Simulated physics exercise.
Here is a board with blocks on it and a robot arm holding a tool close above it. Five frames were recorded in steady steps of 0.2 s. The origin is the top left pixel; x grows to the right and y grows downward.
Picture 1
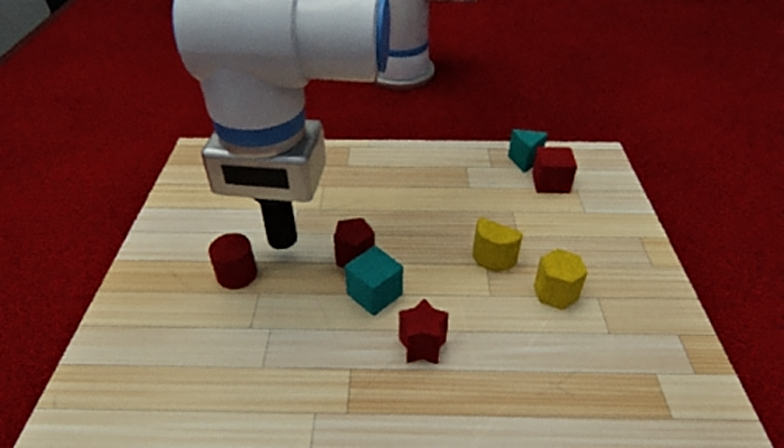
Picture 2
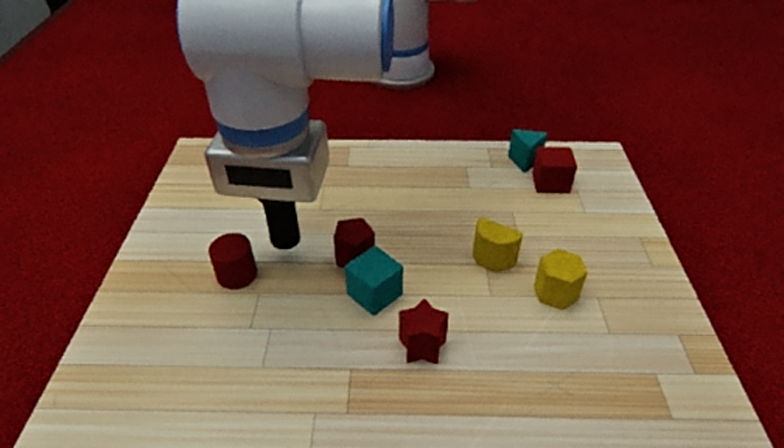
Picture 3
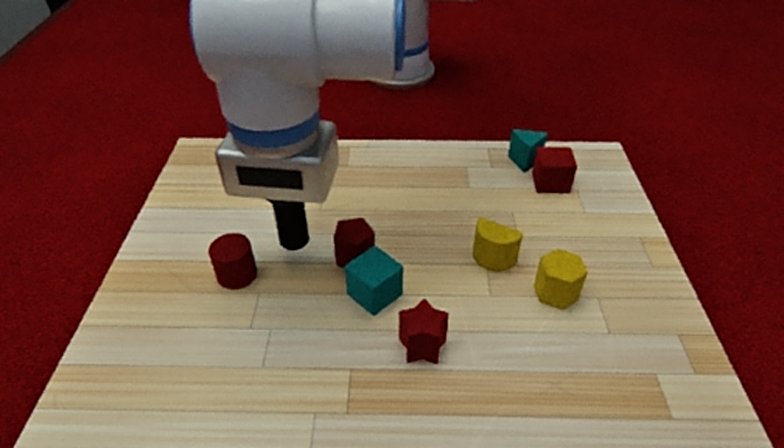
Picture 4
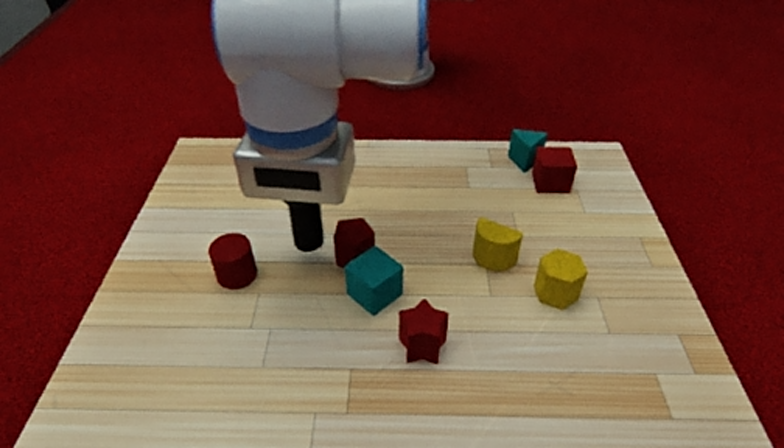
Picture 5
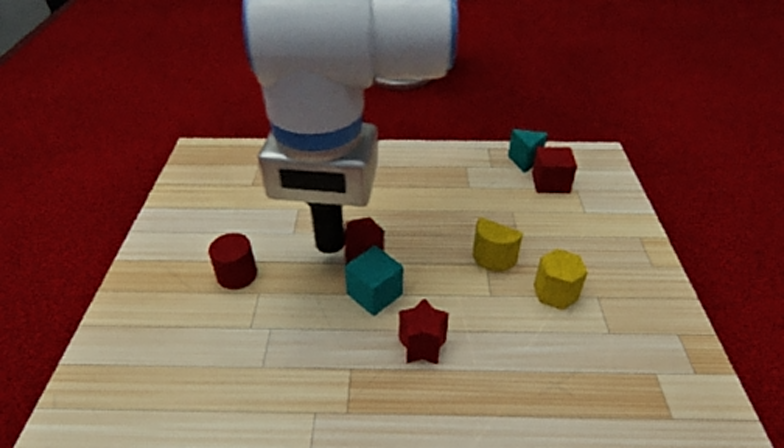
At the start, a robot arm holds a dark tool just above a wooden board scattered with red, yellow and turquoise blocks, between a red cylinder and a red pentagon. The arm moves the tool a short way right, and the tool nudges the pentagon slightly right behind the turquoise block.
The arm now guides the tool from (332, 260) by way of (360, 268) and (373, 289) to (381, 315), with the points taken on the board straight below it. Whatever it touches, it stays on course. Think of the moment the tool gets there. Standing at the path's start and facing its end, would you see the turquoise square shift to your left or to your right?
Answer: Right.
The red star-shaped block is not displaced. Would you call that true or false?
The statement is incorrect.
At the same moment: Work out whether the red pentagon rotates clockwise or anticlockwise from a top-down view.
It spins against the clock.
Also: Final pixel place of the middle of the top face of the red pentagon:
My best guess is (393, 232).
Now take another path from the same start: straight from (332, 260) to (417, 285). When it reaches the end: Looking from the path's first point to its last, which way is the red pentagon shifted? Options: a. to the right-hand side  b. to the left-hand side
Choice b: To the left-hand side.
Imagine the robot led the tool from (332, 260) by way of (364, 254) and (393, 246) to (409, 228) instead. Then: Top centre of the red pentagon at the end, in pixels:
It will likely be found at (433, 219).
On the path given first. One third of the way, tool (359, 252); red pentagon (390, 231), turned 35° anticlockwise.
Two thirds of the way, tool (373, 273); red pentagon (393, 232), turned 45° anticlockwise; turquoise square (384, 290), turned 15° clockwise.
At the end, tool (380, 299); red pentagon (393, 232), turned 45° anticlockwise; turquoise square (394, 317), turned 15° clockwise; red star-shaped block (438, 334), turned 15° anticlockwise.
